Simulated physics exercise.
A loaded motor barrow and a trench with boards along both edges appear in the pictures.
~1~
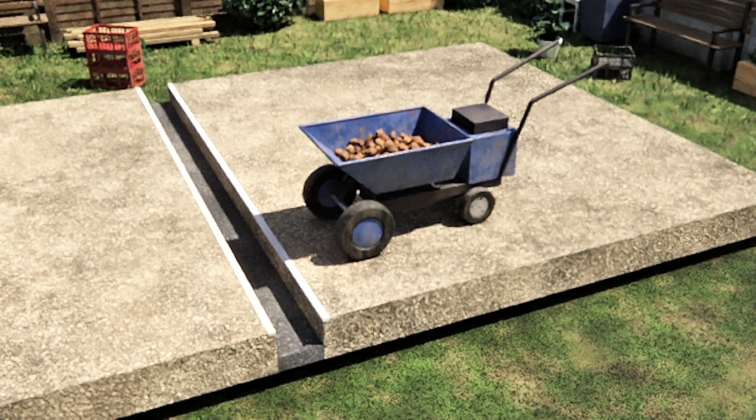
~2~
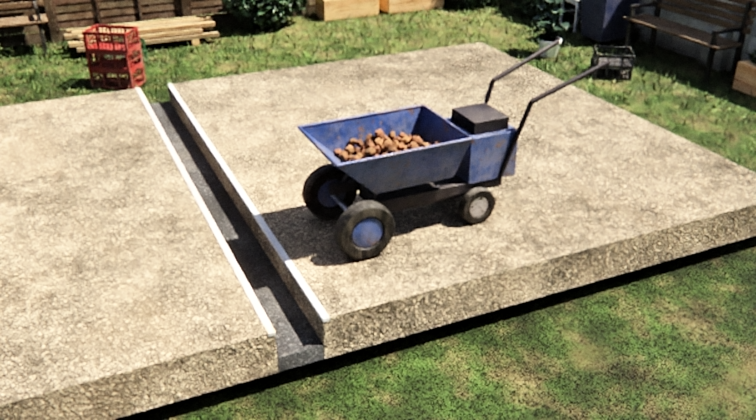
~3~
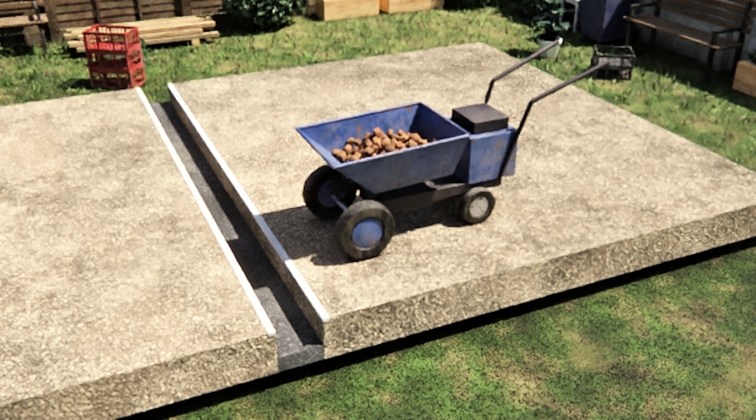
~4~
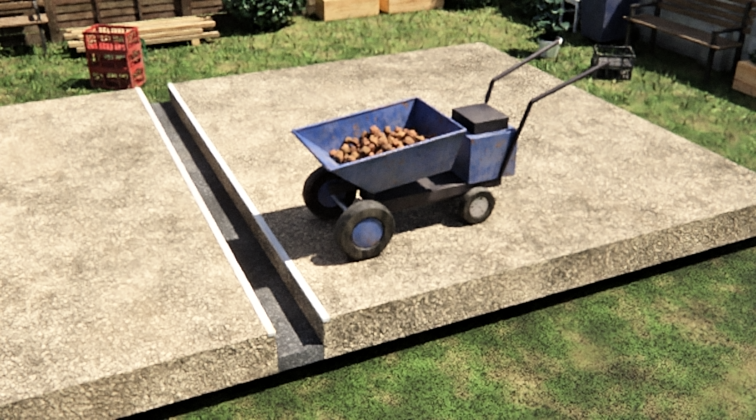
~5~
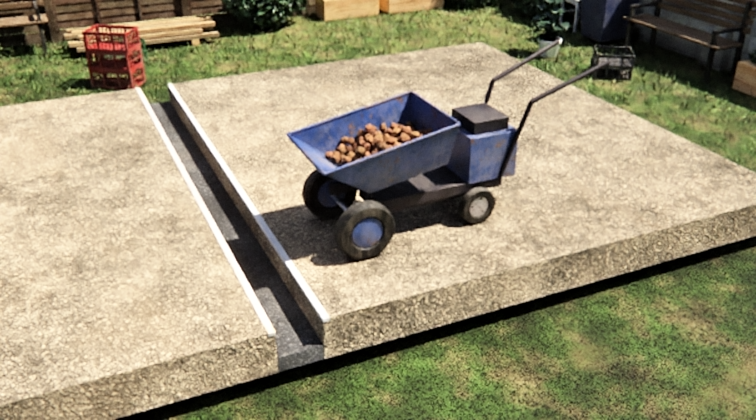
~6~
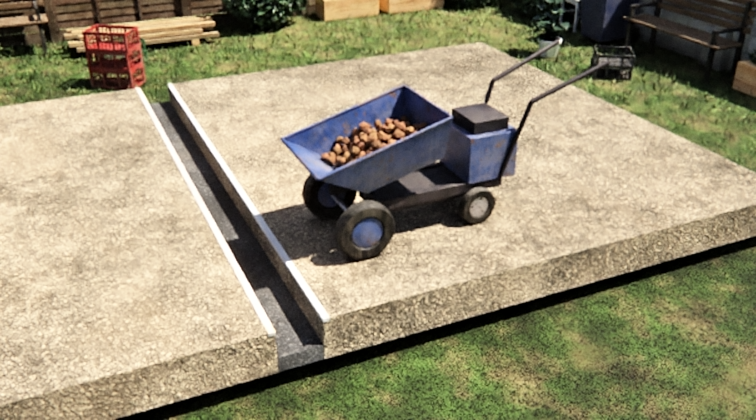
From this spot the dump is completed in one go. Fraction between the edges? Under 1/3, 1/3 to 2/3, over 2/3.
Over 2/3.
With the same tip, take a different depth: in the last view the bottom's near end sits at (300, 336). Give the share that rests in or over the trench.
I'd say roughly 70 in a hundred.
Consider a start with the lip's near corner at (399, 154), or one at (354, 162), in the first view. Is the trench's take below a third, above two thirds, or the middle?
At the first stop the answer is one to two thirds, and at the second it is more than two thirds.
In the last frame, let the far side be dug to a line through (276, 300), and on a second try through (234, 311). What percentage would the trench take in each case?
In order: 40 per cent, then 100 per cent.
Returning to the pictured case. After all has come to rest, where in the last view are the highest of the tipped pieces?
My guess for the top is about pixel (192, 253).
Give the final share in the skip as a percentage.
I'd put it at about 0 per cent.
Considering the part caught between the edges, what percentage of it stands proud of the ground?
0 per cent, near enough.
Just after the last frame, skip tipped steeply; every one in the skip.
A moment on, skip tipped right over; roughly a third in the skip; roughly half in or heaped over the trench; about a tenth beyond it.
Further on, skip tipped right over; the larger part in or heaped over the trench; roughly a quarter beyond it.
When it is over, skip tipped right over; the larger part in or heaped over the trench; roughly a quarter beyond it.
